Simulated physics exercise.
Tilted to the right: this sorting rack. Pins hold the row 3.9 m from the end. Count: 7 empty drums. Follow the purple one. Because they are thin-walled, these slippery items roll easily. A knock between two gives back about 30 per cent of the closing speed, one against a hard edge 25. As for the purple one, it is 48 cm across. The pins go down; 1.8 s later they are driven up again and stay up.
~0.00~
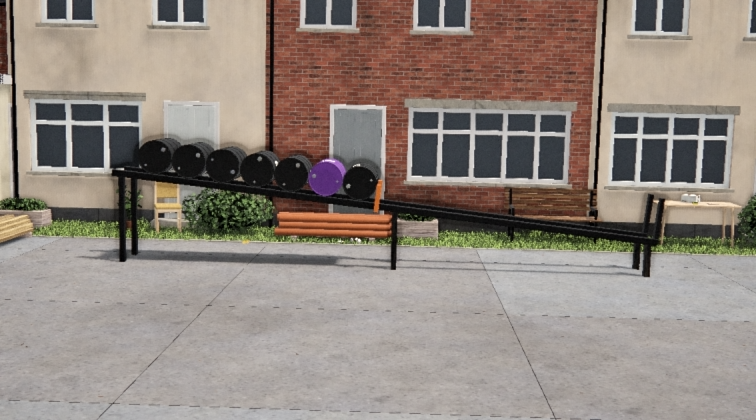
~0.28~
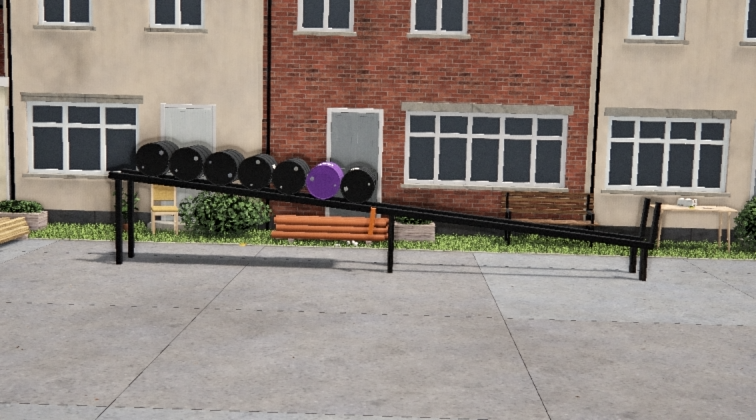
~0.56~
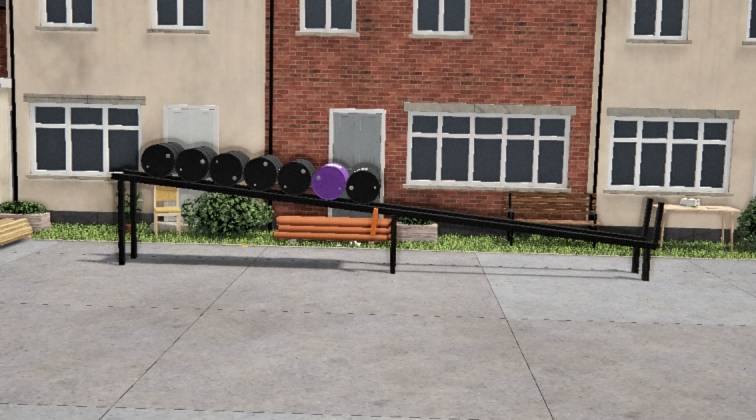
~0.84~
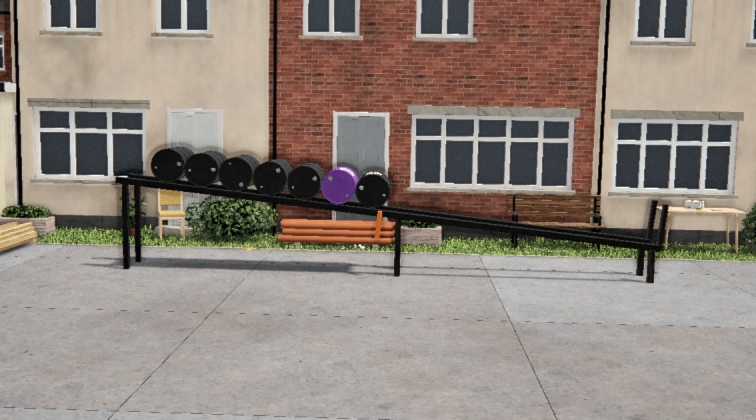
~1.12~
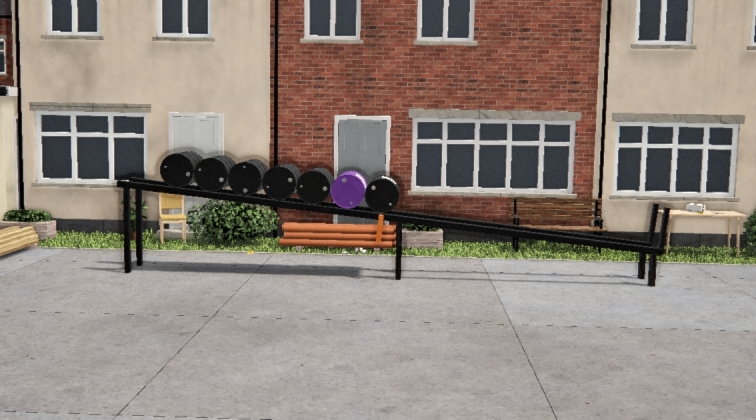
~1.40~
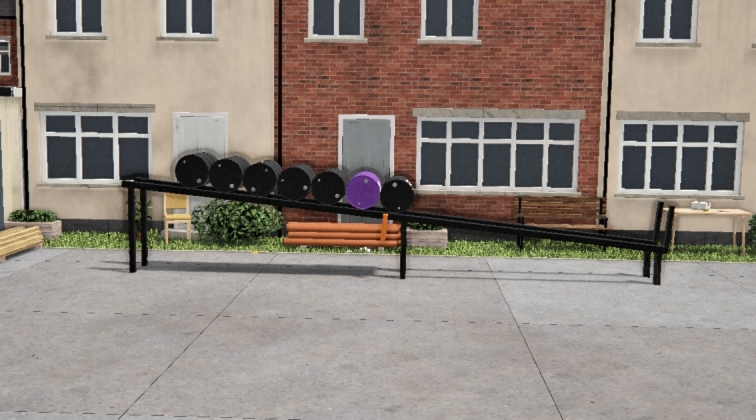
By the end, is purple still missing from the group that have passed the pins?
It gets away.
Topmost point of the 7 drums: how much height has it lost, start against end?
Roughly 10 cm.
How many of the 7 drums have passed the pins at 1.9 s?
1.
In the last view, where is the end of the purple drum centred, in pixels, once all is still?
Rest position in the last view: About (615, 223).
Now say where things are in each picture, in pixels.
Purple (325, 179); pins up; the rack falls 6°, in the first picture.
Purple (323, 182); pins down, in the second picture.
Purple (329, 183); pins down; the first has rolled 5 cm, in the third picture.
Purple (338, 187); pins down; the first has rolled 15 cm, in the fourth picture.
Purple (348, 192); pins down; the first has rolled 25 cm, in the fifth picture.
Purple (363, 192); pins down; the first has rolled 40 cm, in the sixth picture.
Then, 1.6 s in, purple is on the rails, 25 cm above the pins, rolling right; 1 of 7 has passed.
Then, 1.9 s in, purple is on the rails, 5 cm above the pins, rolling right; 1 of 7 has passed.
Then, 2.1 s in, purple is in the air, 15 cm below the pins, rolling right; 2 of 7 have passed.
In the end (5.9 s), purple is on the rails, 315 cm below the pins; 2 of 7 have passed.
